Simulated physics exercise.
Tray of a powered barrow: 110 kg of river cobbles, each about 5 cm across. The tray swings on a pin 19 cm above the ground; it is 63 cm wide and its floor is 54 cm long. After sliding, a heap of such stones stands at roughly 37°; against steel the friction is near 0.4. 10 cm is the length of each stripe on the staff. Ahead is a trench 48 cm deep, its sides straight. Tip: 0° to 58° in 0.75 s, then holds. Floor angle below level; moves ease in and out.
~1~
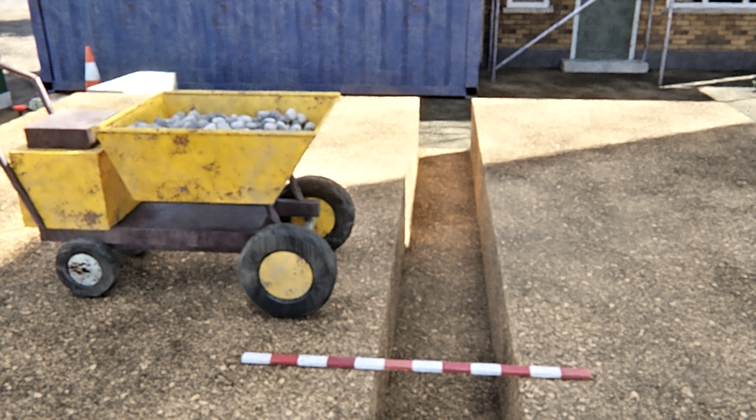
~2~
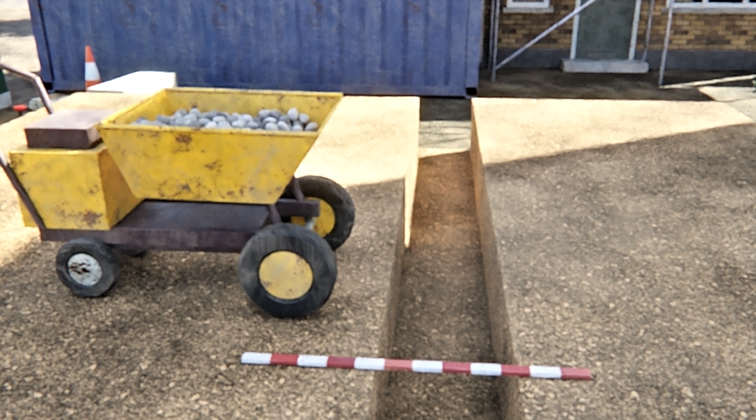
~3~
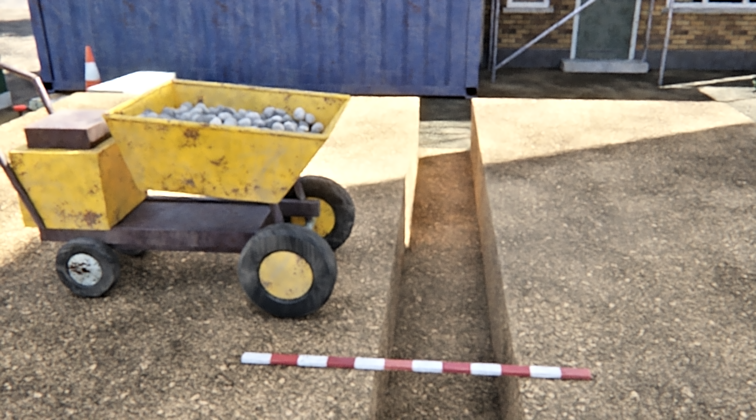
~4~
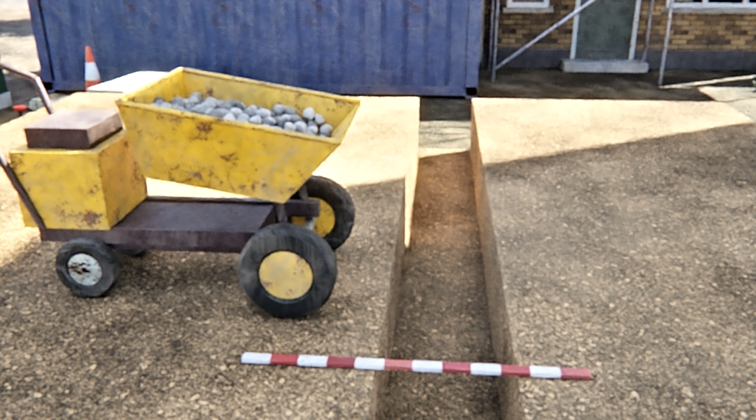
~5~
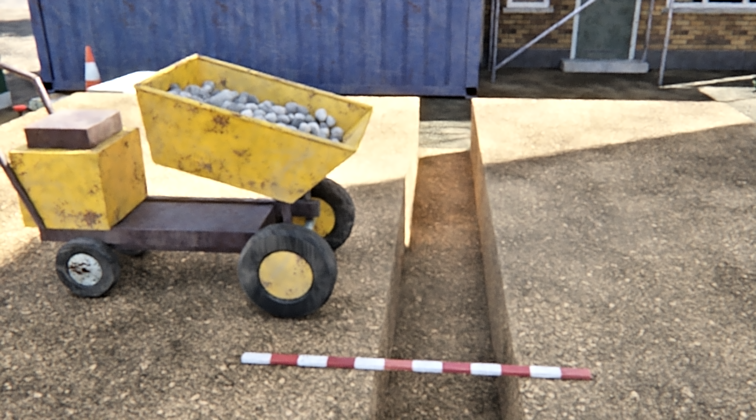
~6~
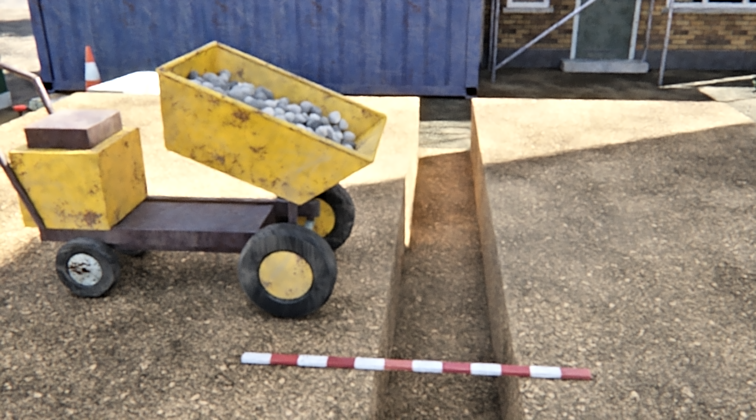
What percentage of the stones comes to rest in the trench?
About 39 per cent.
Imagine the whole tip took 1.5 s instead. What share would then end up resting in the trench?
Probably about 45 in a hundred.
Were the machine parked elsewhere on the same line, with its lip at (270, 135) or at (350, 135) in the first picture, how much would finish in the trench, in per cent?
Result: Close to 50 then close to 25 per cent.
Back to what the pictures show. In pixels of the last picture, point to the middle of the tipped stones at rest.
The resting stones are centred at roughly (479, 374).
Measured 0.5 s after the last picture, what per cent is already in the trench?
I'd put it near 5 per cent.
Then, 0.2 s after the last picture the floor is at 49°, 100 % in the tray; the foremost stones are at (391, 186).
Then, 0.5 s after the last picture the floor is at 58°, 93 % in the tray, 7 % in the trench; the foremost stones are at (484, 249).
Then, 0.9 s after the last picture the floor is at 58°, 62 % in the tray, 23 % in the trench, 15 % past the trench; the foremost stones are at (610, 311).
Then, 2.8 s after the last picture the floor is at 58°, 45 % in the tray, 39 % in the trench, 17 % past the trench; the foremost stones are at (737, 311).
